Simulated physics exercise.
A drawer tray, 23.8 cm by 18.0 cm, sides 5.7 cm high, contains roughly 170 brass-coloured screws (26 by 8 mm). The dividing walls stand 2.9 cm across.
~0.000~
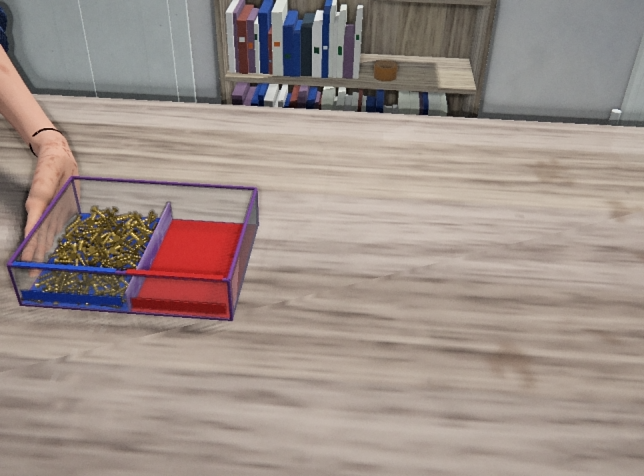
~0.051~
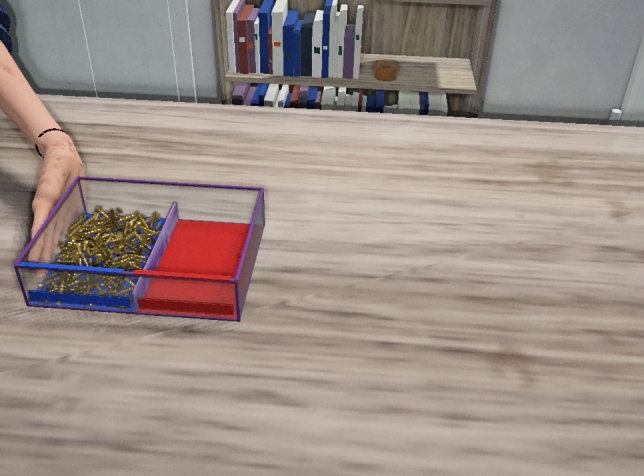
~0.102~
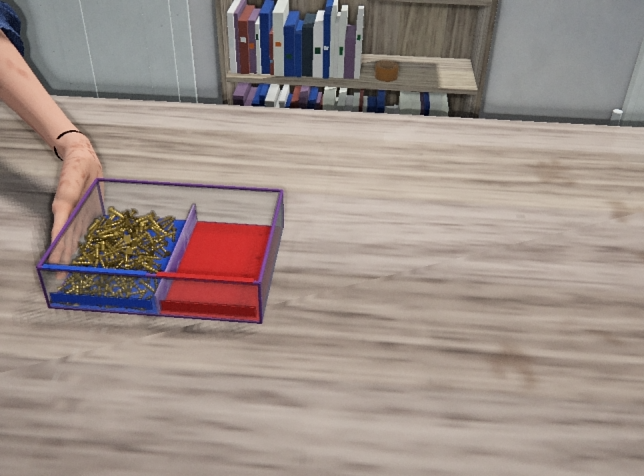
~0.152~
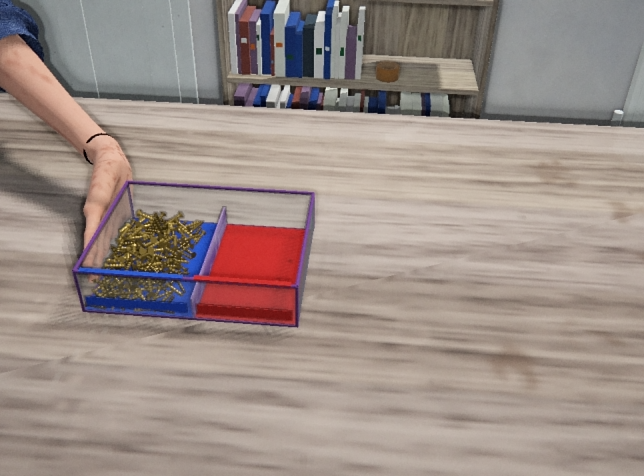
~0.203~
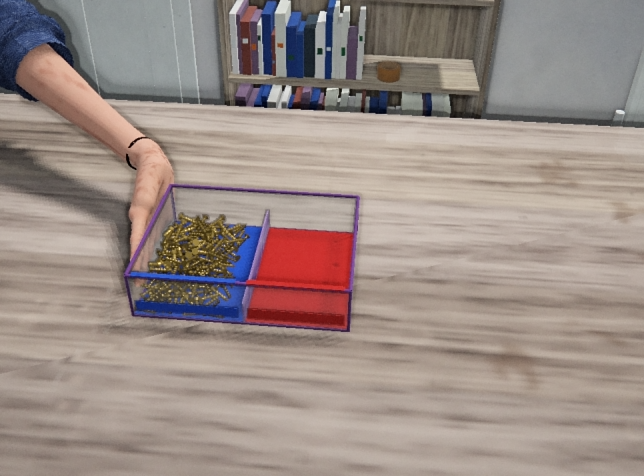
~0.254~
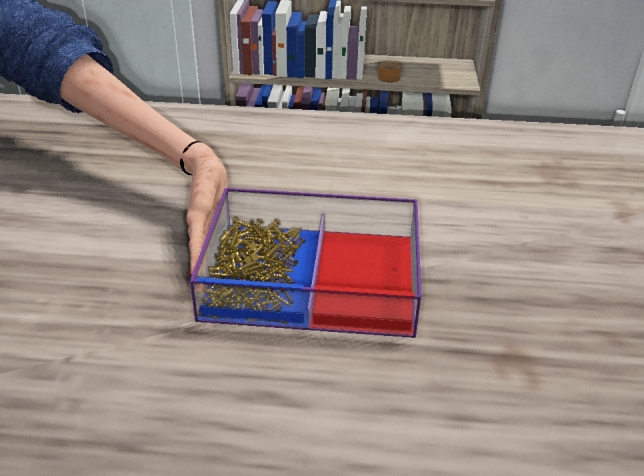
A hand pushed a clear, purple-edged tray across a wooden table to the right, slowly then faster, with brass-coloured screws heaped in its blue left section and the red right section empty.
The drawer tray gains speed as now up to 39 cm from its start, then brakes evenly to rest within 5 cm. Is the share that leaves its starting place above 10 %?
Strayed: Over.
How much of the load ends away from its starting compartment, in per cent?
Roughly 15 per cent.
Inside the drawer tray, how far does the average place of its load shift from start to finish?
About 5.0 cm.
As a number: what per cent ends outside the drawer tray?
Roughly 0 per cent.
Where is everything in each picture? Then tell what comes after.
In the first picture, drawer tray at (118, 277); tilt 0 degrees; moved 0.0 cm; blue 100 %.
In the second picture, drawer tray at (126, 277); tilt 0 degrees; moved 0.8 cm.
In the third picture, drawer tray at (148, 279); tilt 0 degrees; moved 3.1 cm.
In the fourth picture, drawer tray at (185, 283); tilt 0 degrees; moved 7.0 cm.
In the fifth picture, drawer tray at (237, 287); tilt 0 degrees; moved 12.5 cm.
In the sixth picture, drawer tray at (304, 293); tilt 0 degrees; moved 19.5 cm; blue 100 %. Its speed is now 1.54 m/s.
Then, at 0.35 s, tilt 0 degrees; blue 100 %; 0 % away from where they began.
After 0.42 s, tilt 0 degrees; blue 100 %; 0 % away from where they began.
After 0.49 s, tilt 0 degrees; red 10 %, blue 90 %; 10 % away from where they began.
Then, at 0.56 s, tilt 0 degrees; red 15 %, blue 85 %; 15 % away from where they began.
In the end, at 1.3 s, red 15 %, blue 85 %; 15 % away from where they began.
